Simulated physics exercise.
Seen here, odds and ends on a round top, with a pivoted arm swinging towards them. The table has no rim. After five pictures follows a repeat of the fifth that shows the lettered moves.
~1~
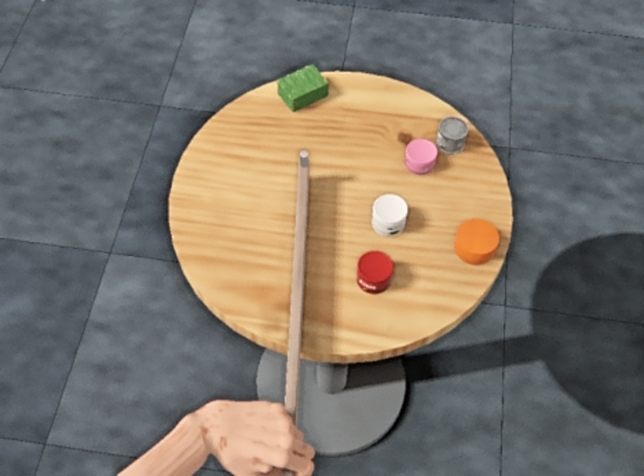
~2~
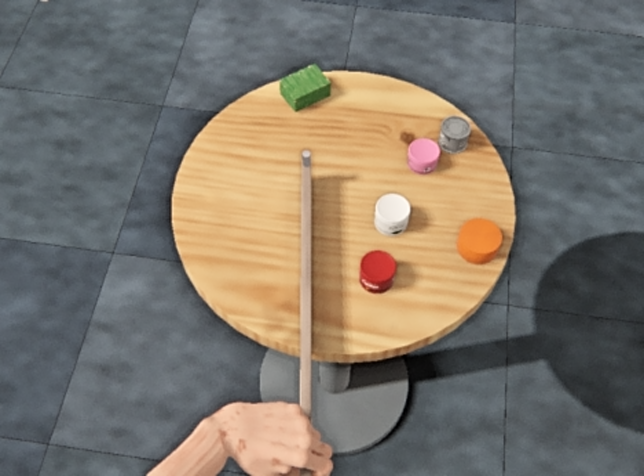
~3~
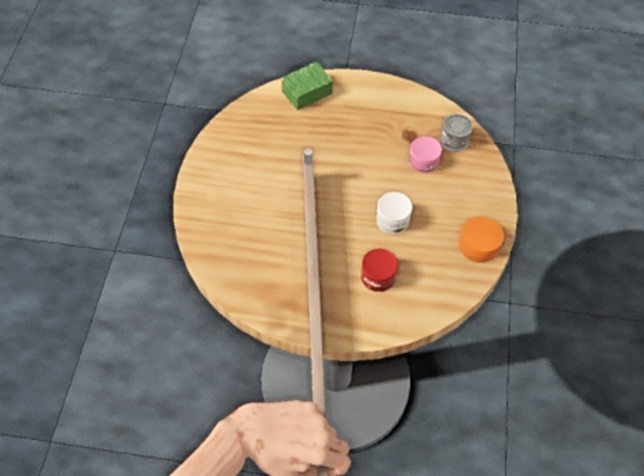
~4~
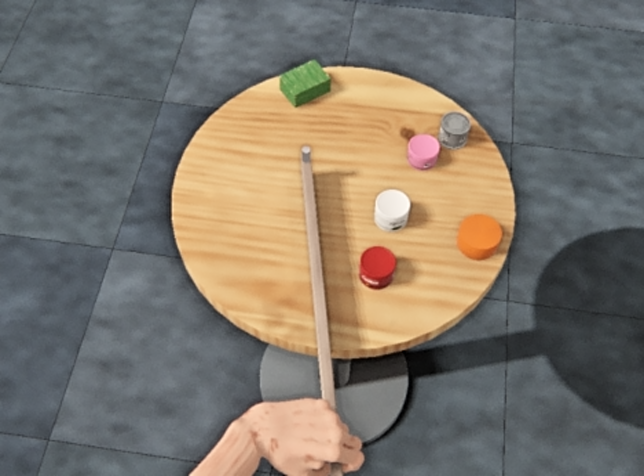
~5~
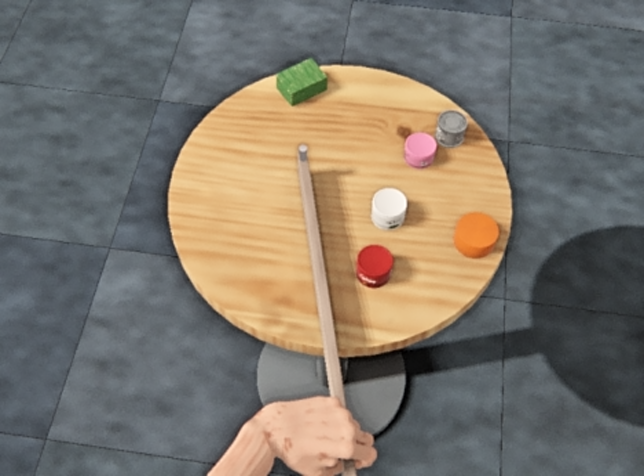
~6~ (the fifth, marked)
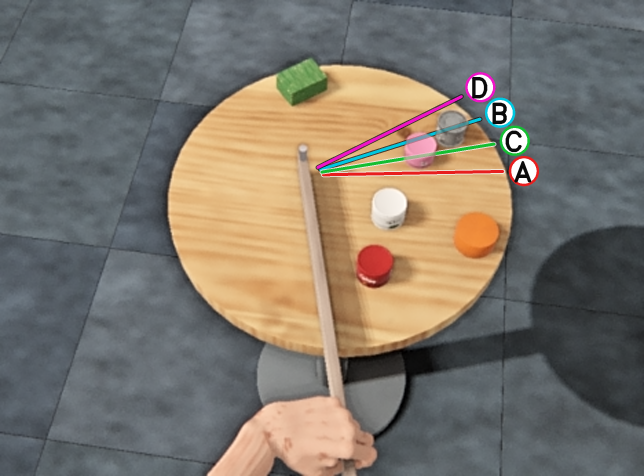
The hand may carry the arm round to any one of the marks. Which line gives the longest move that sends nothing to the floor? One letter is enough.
A.
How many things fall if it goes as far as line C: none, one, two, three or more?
By then, one.
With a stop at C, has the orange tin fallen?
Yes.
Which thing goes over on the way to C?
The orange tin.
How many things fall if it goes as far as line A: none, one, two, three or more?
The count is none.
On the marked copy, A at (413, 173); B at (402, 144); C at (409, 158); D at (392, 131).
Taking A. A third of the way, arm (373, 231); red tub (407, 251); orange tin (475, 236).
Two thirds of the way, arm (407, 192); orange tin (488, 211); red tub (450, 200).
When it is over, arm (412, 157); orange tin (495, 150); red tub (456, 152); nothing has fallen.
As for the rest, B drops the grey tin and orange tin; C drops the orange tin; D drops the grey tin and orange tin.
